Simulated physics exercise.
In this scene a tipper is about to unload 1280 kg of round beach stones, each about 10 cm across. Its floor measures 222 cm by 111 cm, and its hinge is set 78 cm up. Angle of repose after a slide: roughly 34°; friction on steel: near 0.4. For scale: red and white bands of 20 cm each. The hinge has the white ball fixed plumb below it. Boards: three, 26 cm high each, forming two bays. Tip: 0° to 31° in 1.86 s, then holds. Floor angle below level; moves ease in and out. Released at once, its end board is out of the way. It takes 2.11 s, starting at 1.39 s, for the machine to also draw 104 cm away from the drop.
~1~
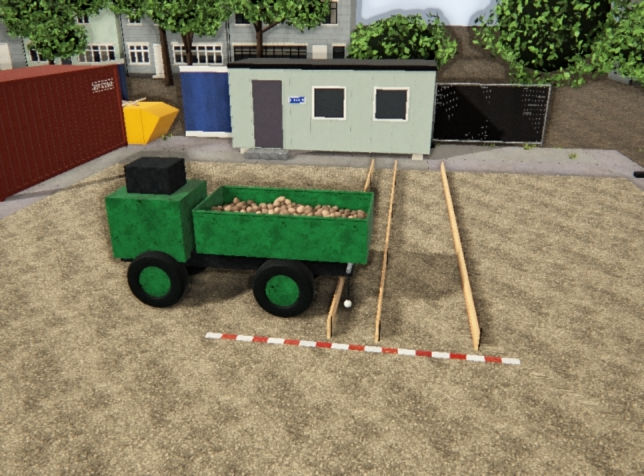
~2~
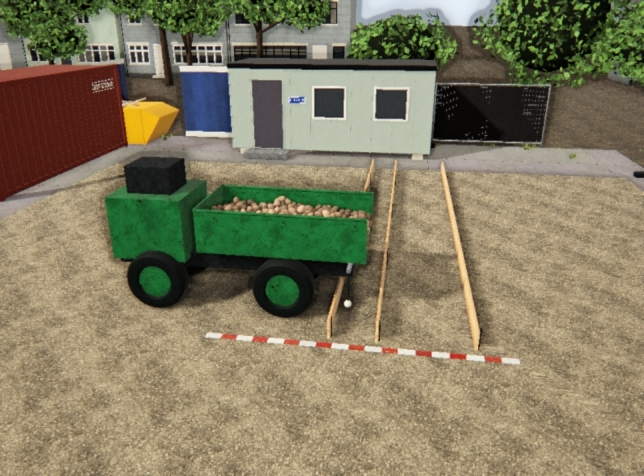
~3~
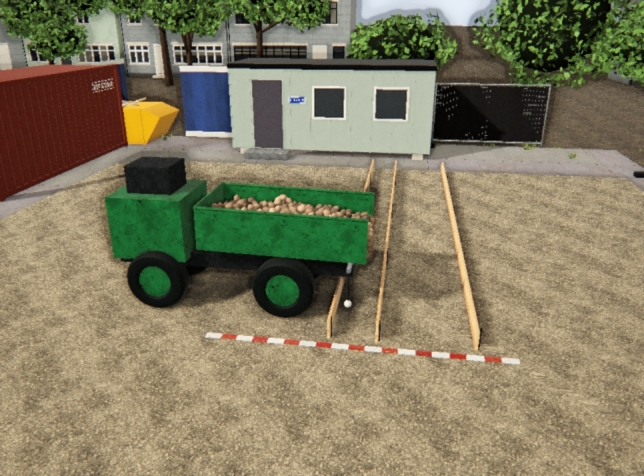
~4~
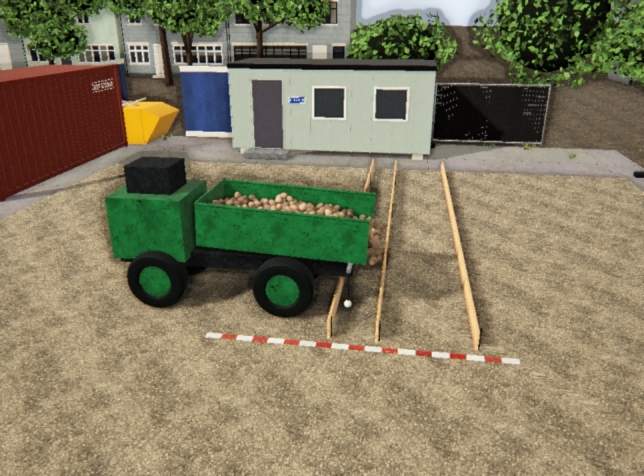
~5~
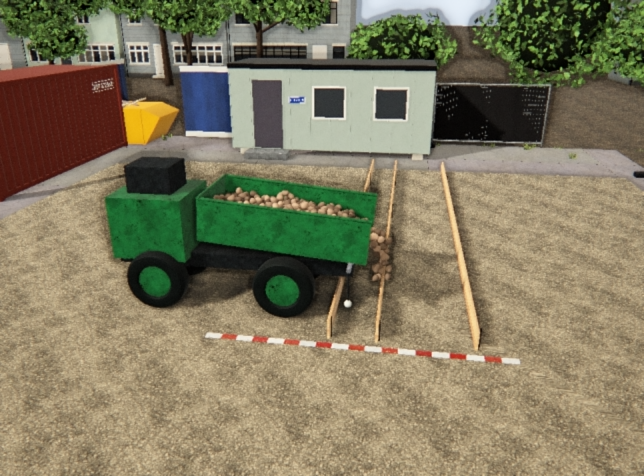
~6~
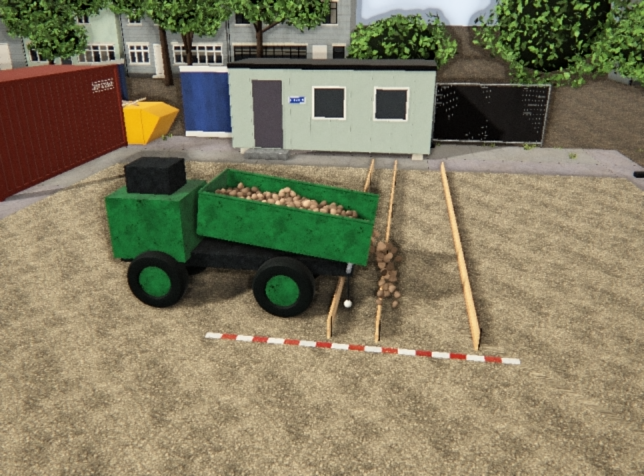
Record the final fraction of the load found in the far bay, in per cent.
Final fraction: About 65 %.
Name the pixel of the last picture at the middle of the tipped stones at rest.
Somewhere around (401, 297) in the last picture.
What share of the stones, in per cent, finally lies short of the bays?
I'd put it near 0 per cent.
A little later the floor is at 26°; 80 % in the body, 4 % in the near bay, 16 % in the far bay; the foremost stones are at (431, 297).
Then the floor is at 31°; 46 % in the body, 11 % in the near bay, 43 % in the far bay; the foremost stones are at (457, 306).
Later still the floor is at 31°; 0 % in the body, 2 % short of the bays, 32 % in the near bay, 66 % in the far bay; the foremost stones are at (466, 310).
In the end the floor is at 31°; 0 % in the body, 2 % short of the bays, 32 % in the near bay, 66 % in the far bay; the foremost stones are at (466, 310).
